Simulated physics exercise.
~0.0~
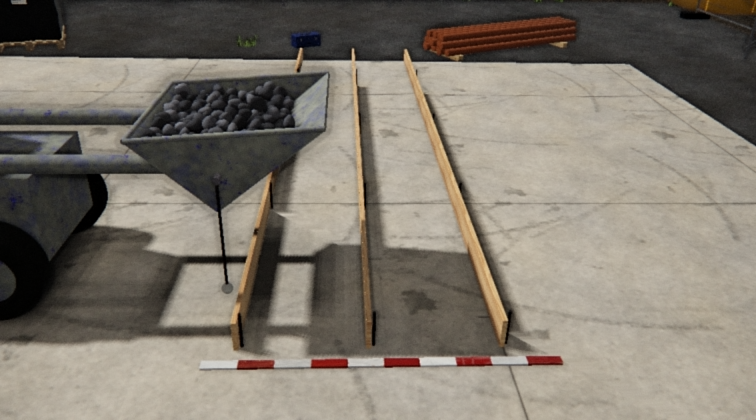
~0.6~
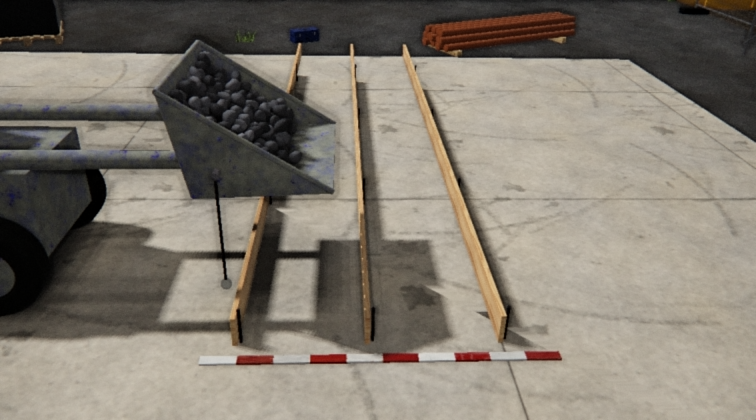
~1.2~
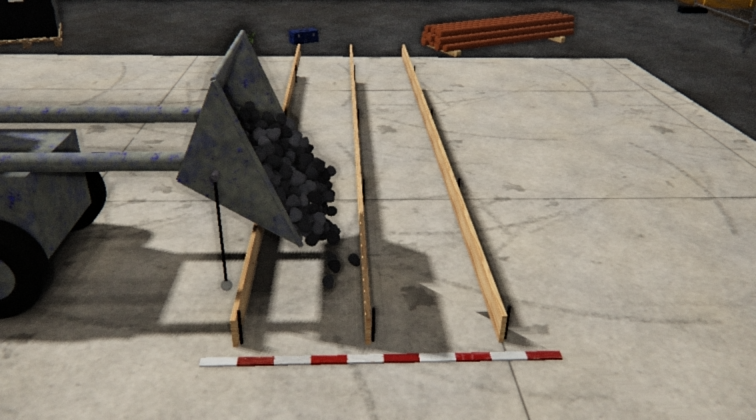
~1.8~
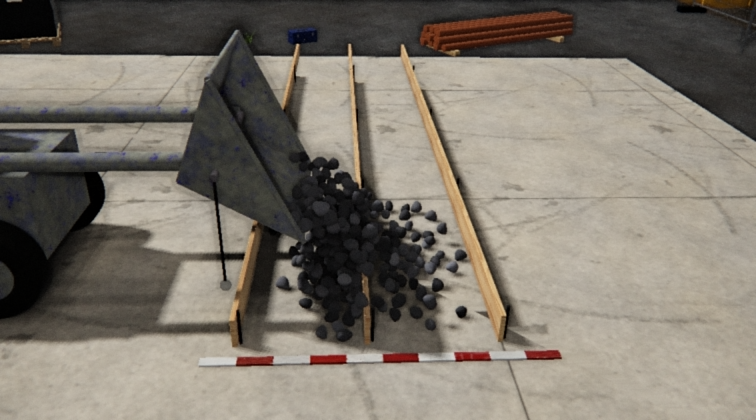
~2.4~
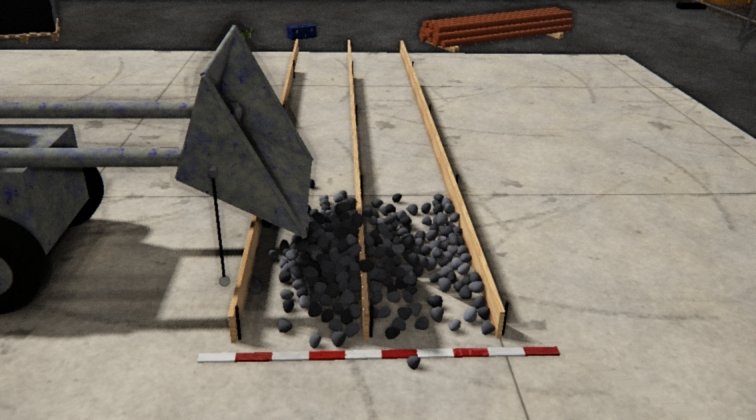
On a building site, a slightly swaying view looks down across a pale concrete floor towards dark ground with a stack of reddish pipes at the back. At left, a grey loader holds a bucket of dark, rounded stones beside three long wooden boards that form two bays, with a red and white striped bar in front. The bucket tips forward to the right, and the stones slide to its lip and begin dropping. They then pour out in a mass, spilling across the middle board. The bucket ends empty and steeply tilted, with stones heaped in both bays, more in the left one, and a stray stone by the striped bar.
